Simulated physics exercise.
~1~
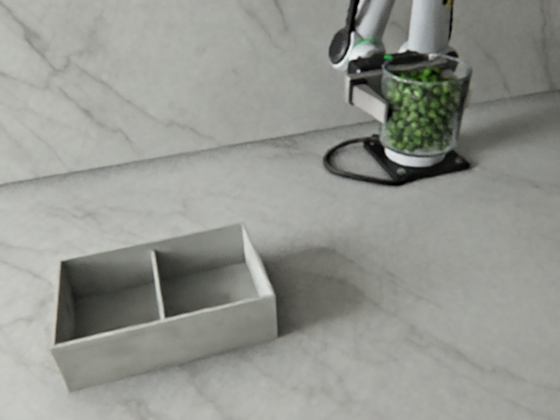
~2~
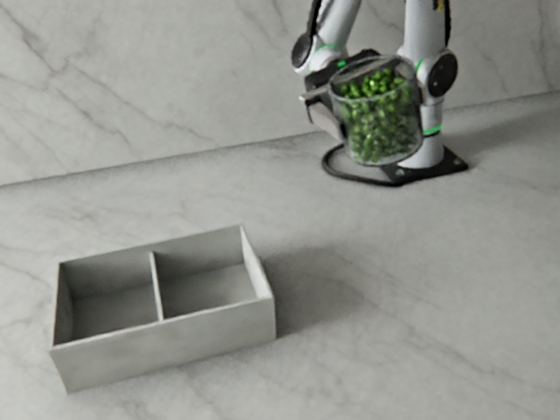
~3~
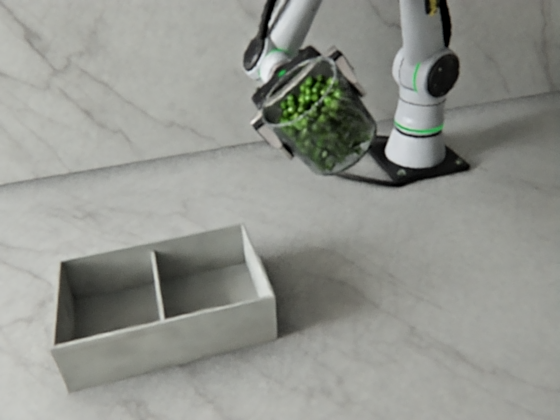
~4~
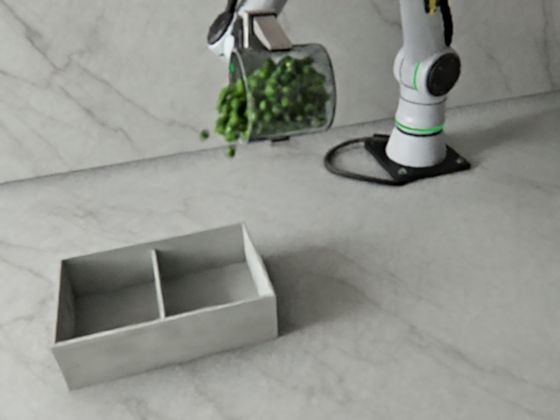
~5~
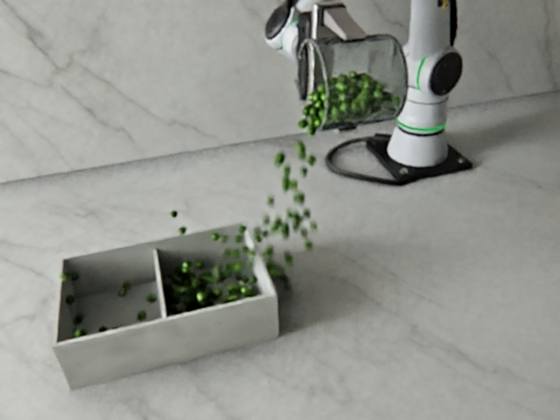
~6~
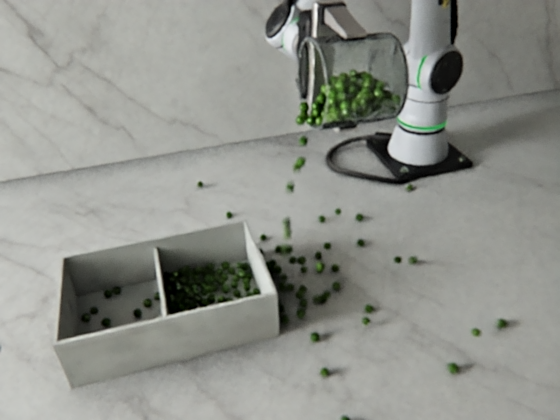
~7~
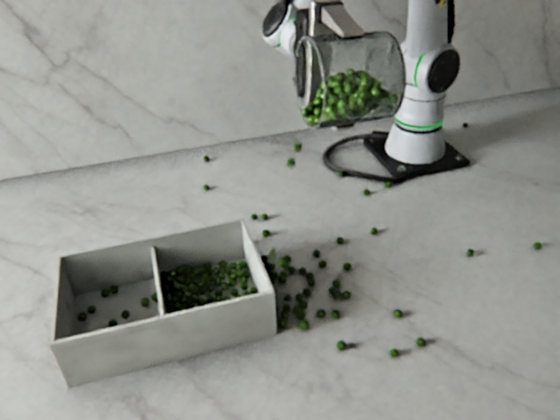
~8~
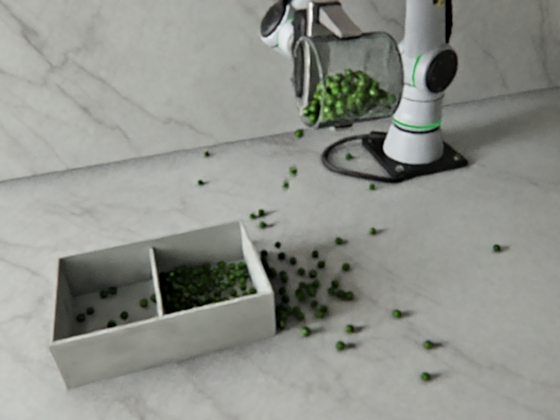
On a pale grey marble-like surface backed by a matching wall, seen from above at an angle, an open grey box with two compartments sits at the lower left. At the upper right, a white robot arm holds a clear beaker full of small green beads upright. The arm swings the beaker left while tipping it onto its side, and beads begin to spill from its mouth. It shifts back right as they pour down, mostly into the box's right compartment, with a few landing in the left. Others miss and scatter across the table. Finally the beaker stays tipped, still holding many beads.
